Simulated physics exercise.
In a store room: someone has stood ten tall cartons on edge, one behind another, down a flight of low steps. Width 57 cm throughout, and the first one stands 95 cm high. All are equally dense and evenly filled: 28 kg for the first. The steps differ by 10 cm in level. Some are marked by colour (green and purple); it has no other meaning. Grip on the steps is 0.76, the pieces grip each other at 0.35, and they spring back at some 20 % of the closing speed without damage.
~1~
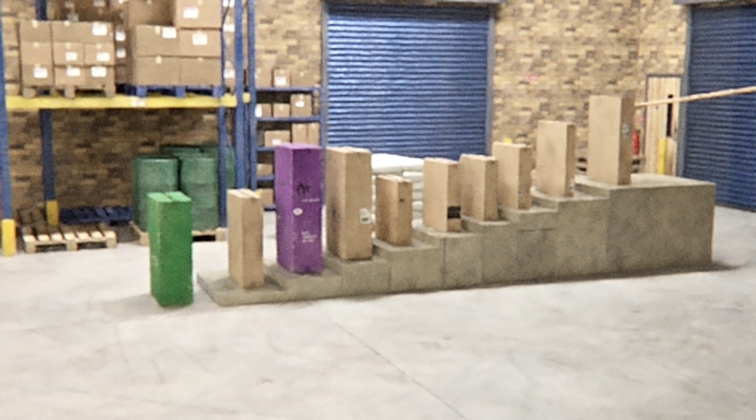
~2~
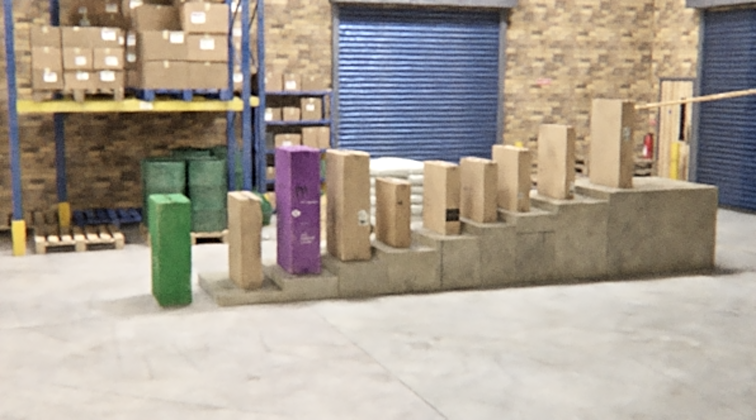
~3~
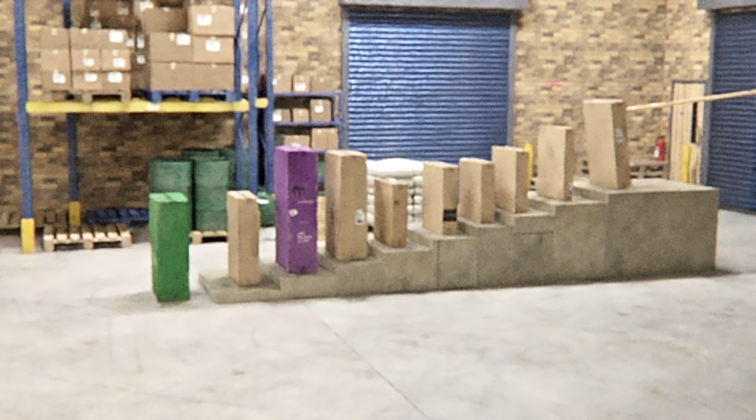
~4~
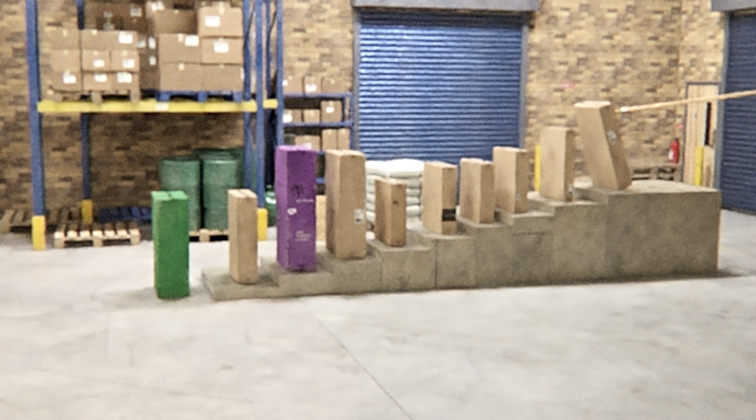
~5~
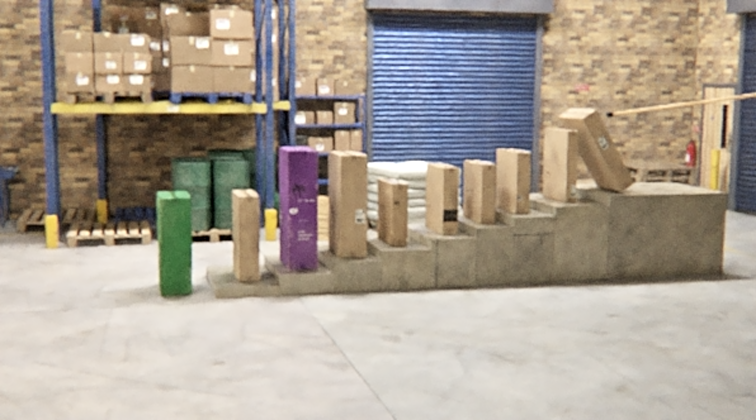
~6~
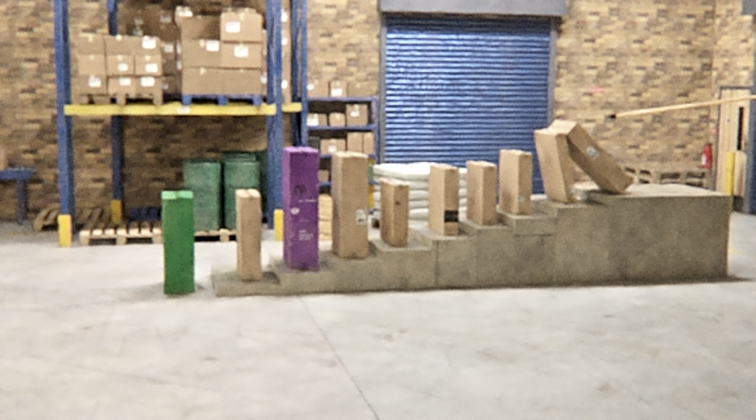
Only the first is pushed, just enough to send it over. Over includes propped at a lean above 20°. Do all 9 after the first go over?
Outcome: Only some go over.
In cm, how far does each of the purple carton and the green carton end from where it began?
Moved: Purple 0, green 0.
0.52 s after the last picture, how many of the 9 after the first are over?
By then 3.
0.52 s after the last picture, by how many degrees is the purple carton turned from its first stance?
Some 0°.
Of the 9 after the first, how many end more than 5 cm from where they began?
It is 6.
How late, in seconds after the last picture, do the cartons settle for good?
At about 1.5 s.
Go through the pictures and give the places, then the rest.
In the first picture (each place is the centre of the face we see best; the camera moves round a little), pole end 14 cm from the first carton; purple carton (308, 211); green carton (176, 253); the others all in place.
The second picture shows pole end 17 mm from the first carton; purple carton (306, 213).
The third picture shows pole end pushing; purple carton (303, 212); the others all in place.
The fourth picture shows pole end pushing; purple carton (302, 211); the others all in place.
The fifth picture shows pole end (612, 115) stopped; purple carton (303, 211); the others all in place.
The sixth picture shows pole end (615, 116) stopped; purple carton (305, 211); green carton (179, 246); steepest lean 13°, the carton at (550, 167); one has shifted.
Then, 0.20 s later than the last frame, 1 of the 9 other cartons over.
Then, 0.52 s later than the last frame, 3 of the 9 other cartons over.
Then, 0.88 s later than the last frame, 5 of the 9 other cartons over.
When it is over, 5 of the 9 other cartons over; purple carton unmoved; green carton unmoved. Four left standing. In pixels of the last frame, middles, purple carton near (298, 207), green carton near (178, 241).
